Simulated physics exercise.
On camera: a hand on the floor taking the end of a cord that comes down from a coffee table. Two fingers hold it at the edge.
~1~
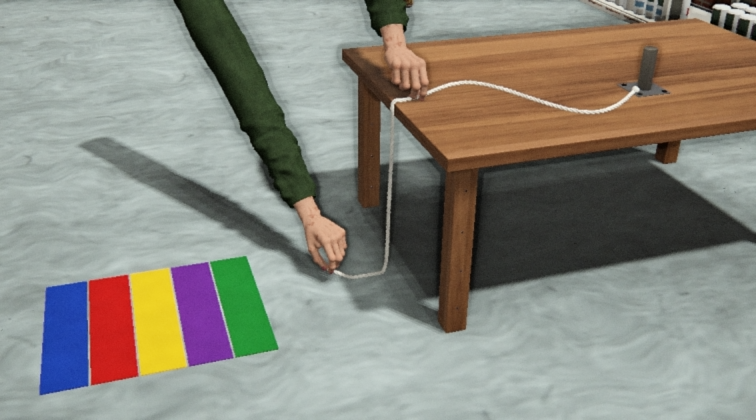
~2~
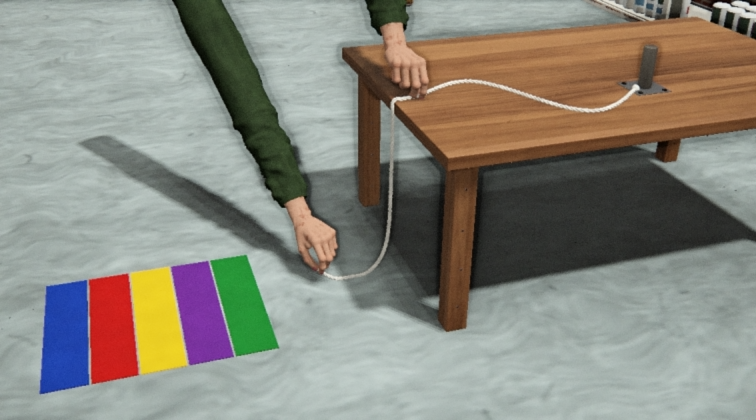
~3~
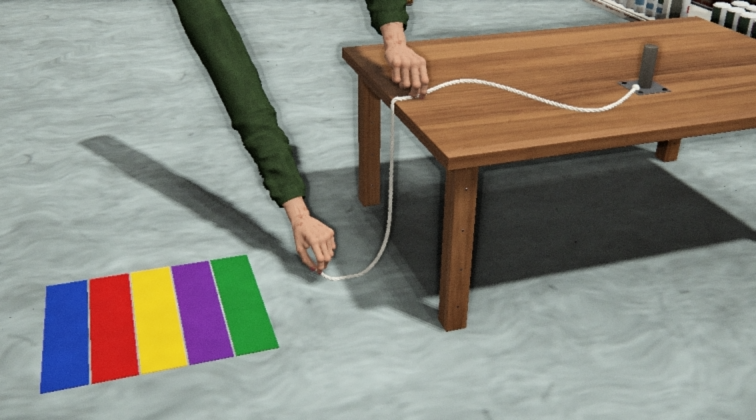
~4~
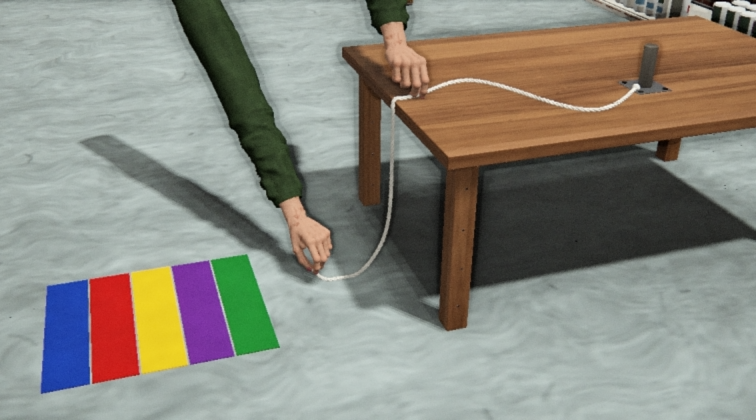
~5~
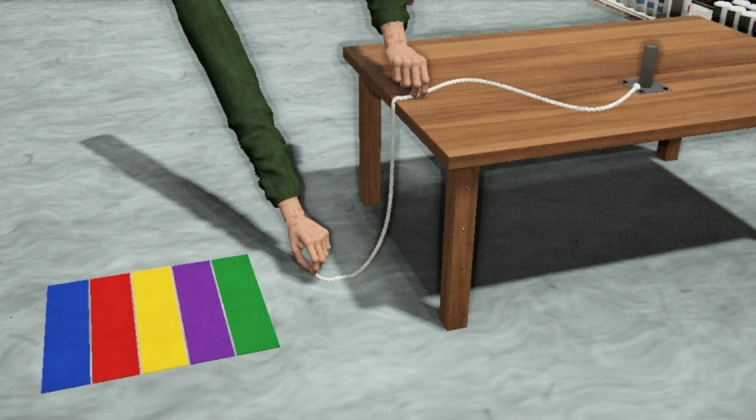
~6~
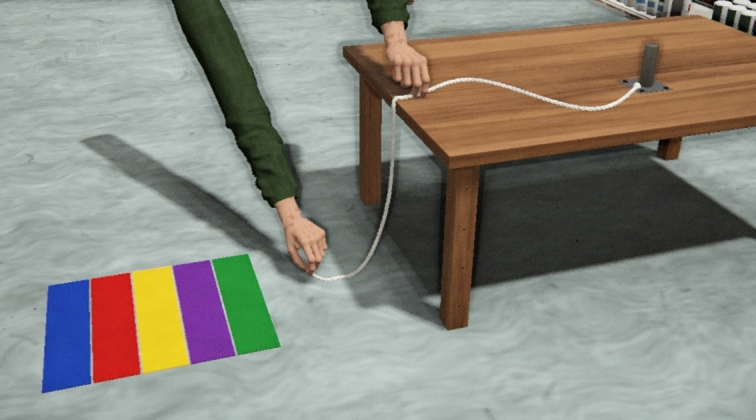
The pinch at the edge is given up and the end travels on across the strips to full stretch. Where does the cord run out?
Over red.
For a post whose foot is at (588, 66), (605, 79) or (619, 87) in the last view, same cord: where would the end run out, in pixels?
In that order: (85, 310), (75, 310) and (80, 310).
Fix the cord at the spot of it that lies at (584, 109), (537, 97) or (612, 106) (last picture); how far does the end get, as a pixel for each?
Try by try, around (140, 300), (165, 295) and (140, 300).
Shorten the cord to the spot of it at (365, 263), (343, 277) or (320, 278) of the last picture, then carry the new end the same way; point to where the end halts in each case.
In that order: (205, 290), (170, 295) and (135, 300).
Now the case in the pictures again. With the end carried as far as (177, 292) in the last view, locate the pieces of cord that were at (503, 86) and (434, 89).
At (454, 98), then (389, 134).
Soon after, end near (177, 292); over yellow.
Then, end near (137, 299); over yellow.
At full stretch, end near (112, 303); over red. The end stops over the red strip.
